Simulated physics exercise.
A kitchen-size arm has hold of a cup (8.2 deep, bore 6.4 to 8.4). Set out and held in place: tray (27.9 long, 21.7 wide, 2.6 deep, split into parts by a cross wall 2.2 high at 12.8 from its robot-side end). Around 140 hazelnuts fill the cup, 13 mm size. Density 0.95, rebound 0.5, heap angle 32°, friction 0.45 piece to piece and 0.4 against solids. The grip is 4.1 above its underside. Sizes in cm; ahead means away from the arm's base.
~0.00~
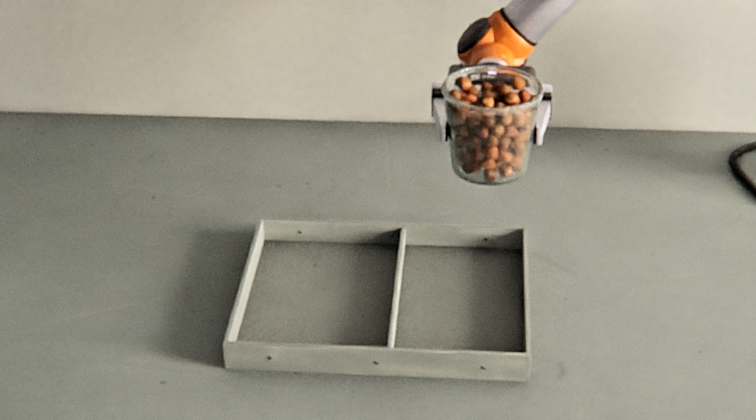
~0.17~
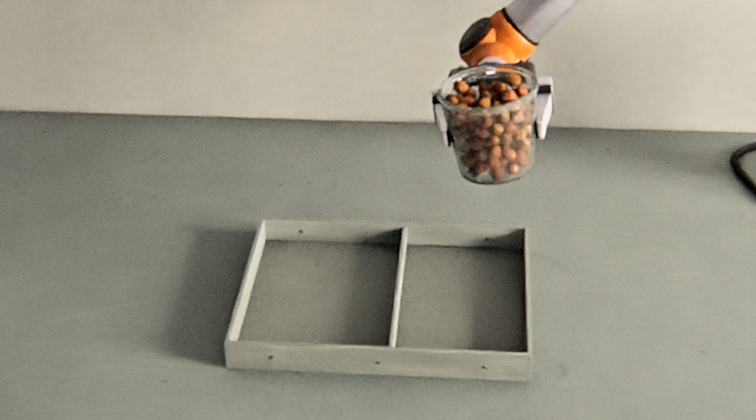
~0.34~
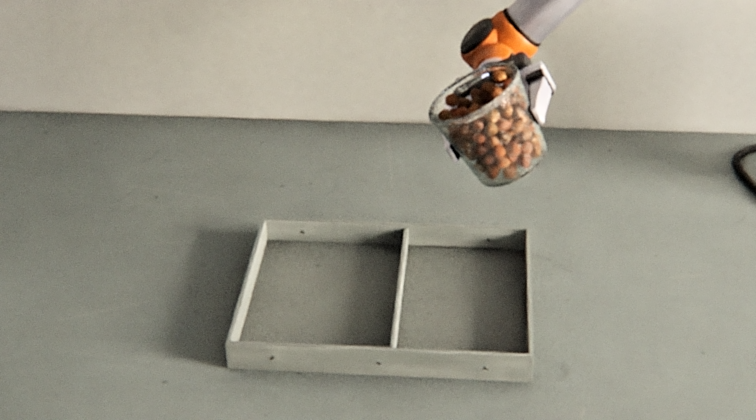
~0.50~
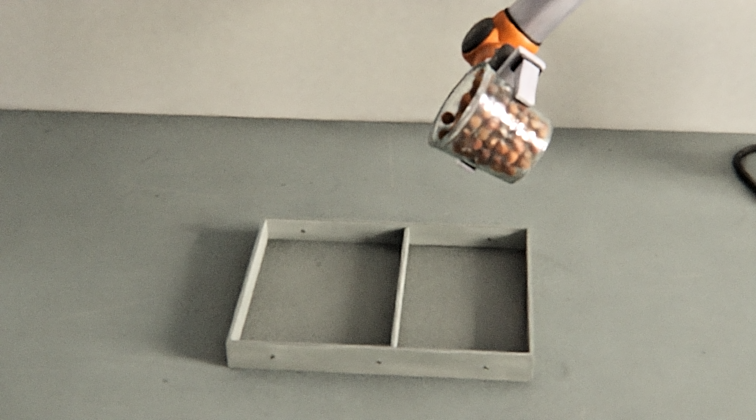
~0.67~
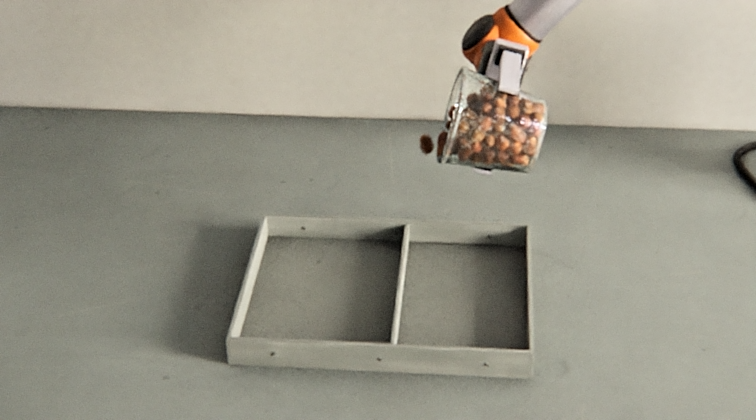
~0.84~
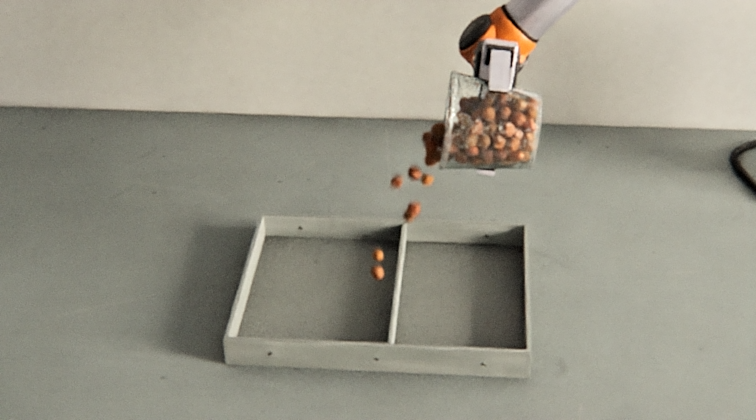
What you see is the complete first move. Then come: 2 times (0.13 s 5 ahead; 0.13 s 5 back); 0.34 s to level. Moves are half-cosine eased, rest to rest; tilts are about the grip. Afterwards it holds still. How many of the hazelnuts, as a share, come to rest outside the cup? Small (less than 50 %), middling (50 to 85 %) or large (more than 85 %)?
Share outside the cup: Large (more than 85 %).
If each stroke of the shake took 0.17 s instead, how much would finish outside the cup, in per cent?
It would be near 90 per cent.
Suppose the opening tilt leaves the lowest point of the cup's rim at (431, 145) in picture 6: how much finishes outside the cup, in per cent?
About 70 per cent.
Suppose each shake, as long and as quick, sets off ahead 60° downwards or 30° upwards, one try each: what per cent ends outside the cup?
About 55 and 100 per cent.
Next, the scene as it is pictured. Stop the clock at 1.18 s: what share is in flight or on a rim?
Roughly 9 per cent.
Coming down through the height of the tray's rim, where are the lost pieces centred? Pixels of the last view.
Near (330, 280).
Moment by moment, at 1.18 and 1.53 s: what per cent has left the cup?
About 80, 100.
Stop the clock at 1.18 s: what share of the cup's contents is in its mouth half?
Roughly 60 per cent.
By 1.18 s, tilted 84° forward, highest piece 20 above the table; 84 in the far-side part, 29 in the cup, 10 in the robot-side part, 1 on the table or floor, 13 in flight or on a rim.
By 1.53 s, tilted 43° forward, highest piece 21 above the table; 113 in the far-side part, 17 in the robot-side part, 3 in the cup, 3 on the table or floor, 1 in flight or on a rim.
By 1.90 s, level, highest piece 17 above the table; 116 in the far-side part, 15 in the robot-side part, 3 in the cup, 3 on the table or floor.
By 2.95 s, level, highest piece 17 above the table; 116 in the far-side part, 15 in the robot-side part, 3 in the cup, 3 on the table or floor.
Final count, 116 in the far-side part, 15 in the robot-side part, 3 in the cup, 3 on the table or floor. That is 98 % outside the cup.
